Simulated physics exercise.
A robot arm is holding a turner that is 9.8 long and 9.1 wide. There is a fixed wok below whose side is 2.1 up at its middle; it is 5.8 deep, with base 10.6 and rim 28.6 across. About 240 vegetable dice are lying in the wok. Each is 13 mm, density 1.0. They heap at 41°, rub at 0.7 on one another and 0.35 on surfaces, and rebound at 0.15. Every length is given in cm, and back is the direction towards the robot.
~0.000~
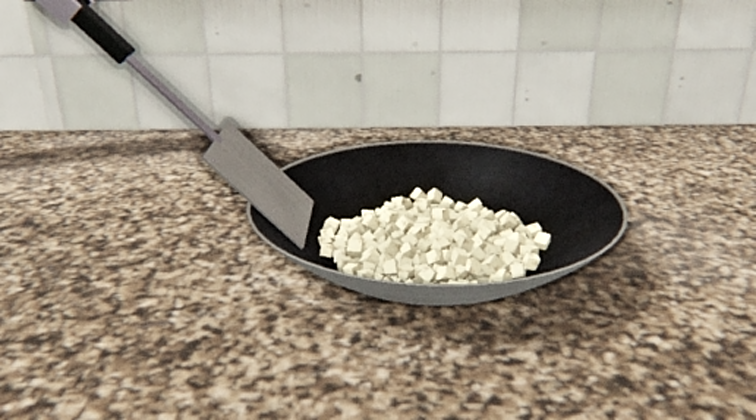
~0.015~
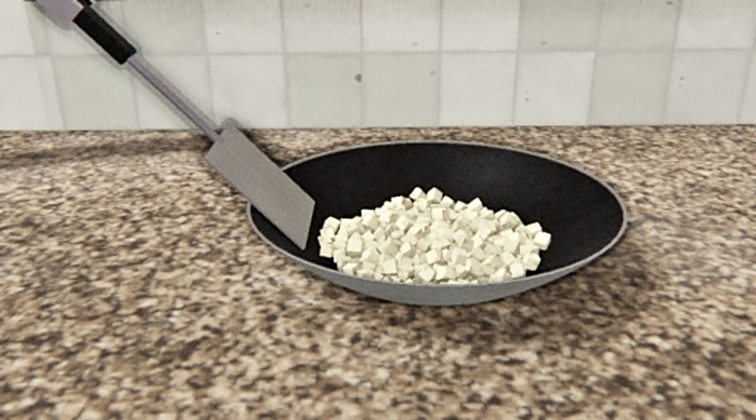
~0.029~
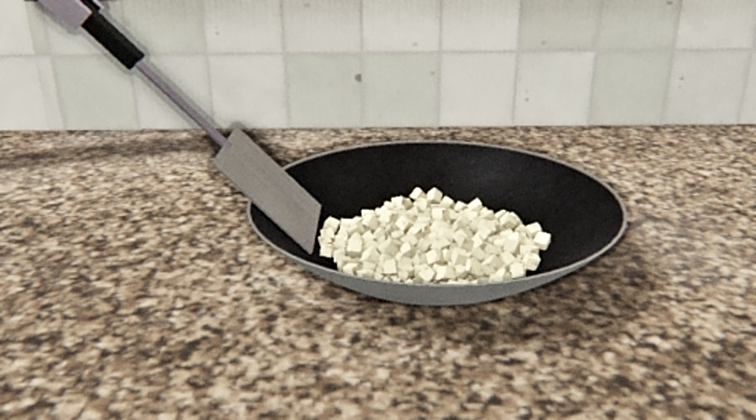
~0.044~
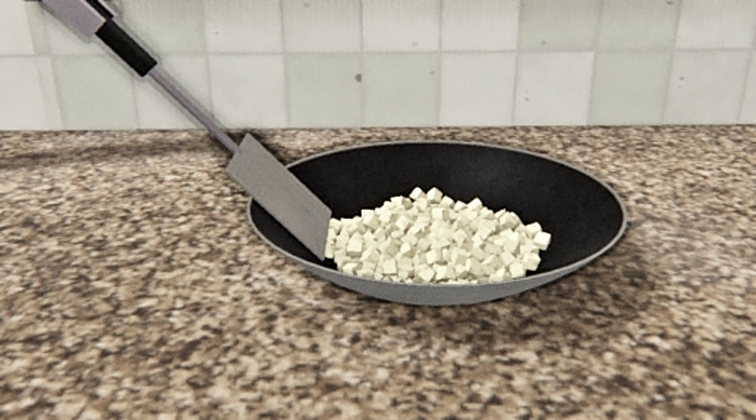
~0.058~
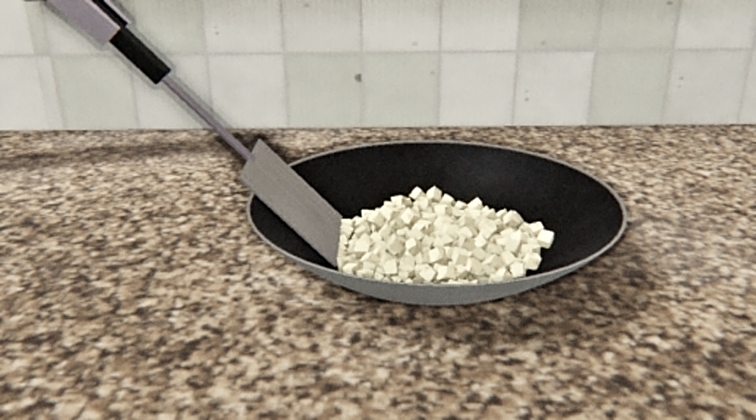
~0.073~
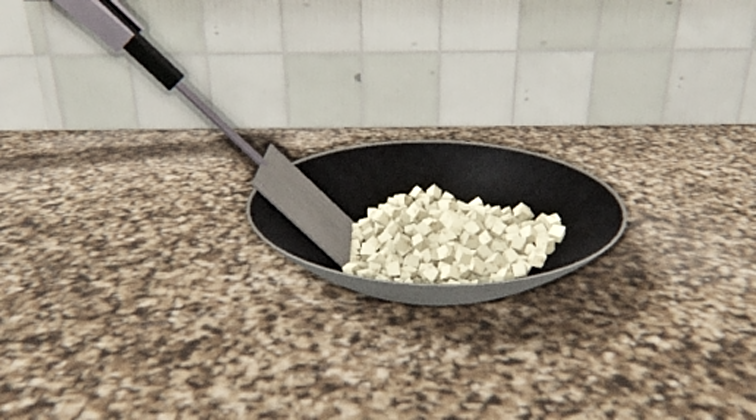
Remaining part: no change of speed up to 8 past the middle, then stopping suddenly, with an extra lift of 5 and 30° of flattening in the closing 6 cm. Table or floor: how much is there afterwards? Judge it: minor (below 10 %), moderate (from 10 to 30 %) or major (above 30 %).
My judgement: Moderate.
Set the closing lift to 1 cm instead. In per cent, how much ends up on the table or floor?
I'd reckon around 40 per cent.
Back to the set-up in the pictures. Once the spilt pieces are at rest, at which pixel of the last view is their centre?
Pixel estimate: About (692, 256).
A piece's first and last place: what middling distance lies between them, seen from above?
It comes out at about 8 cm.
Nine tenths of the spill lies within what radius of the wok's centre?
25 cm.
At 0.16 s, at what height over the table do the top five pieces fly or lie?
Somewhere around 6 centimetres high.
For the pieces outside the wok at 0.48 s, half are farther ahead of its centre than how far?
The distance is about 20 cm.
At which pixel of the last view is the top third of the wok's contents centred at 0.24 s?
(581, 200).
By 0.16 s, sloping 47°, highest piece 7 above the table; 244 in the wok.
By 0.24 s, sloping 37°, highest piece 8 above the table; 231 in the wok, 13 on the blade or in flight.
By 0.48 s, sloping 17°, highest piece 7 above the table; 195 in the wok, 47 on the table or floor, 2 on the blade or in flight.
By 1.53 s, sloping 17°, highest piece 7 above the table; 195 in the wok, 49 on the table or floor.
Final count, 195 in the wok, 49 on the table or floor. That is 20 % on the table or floor.
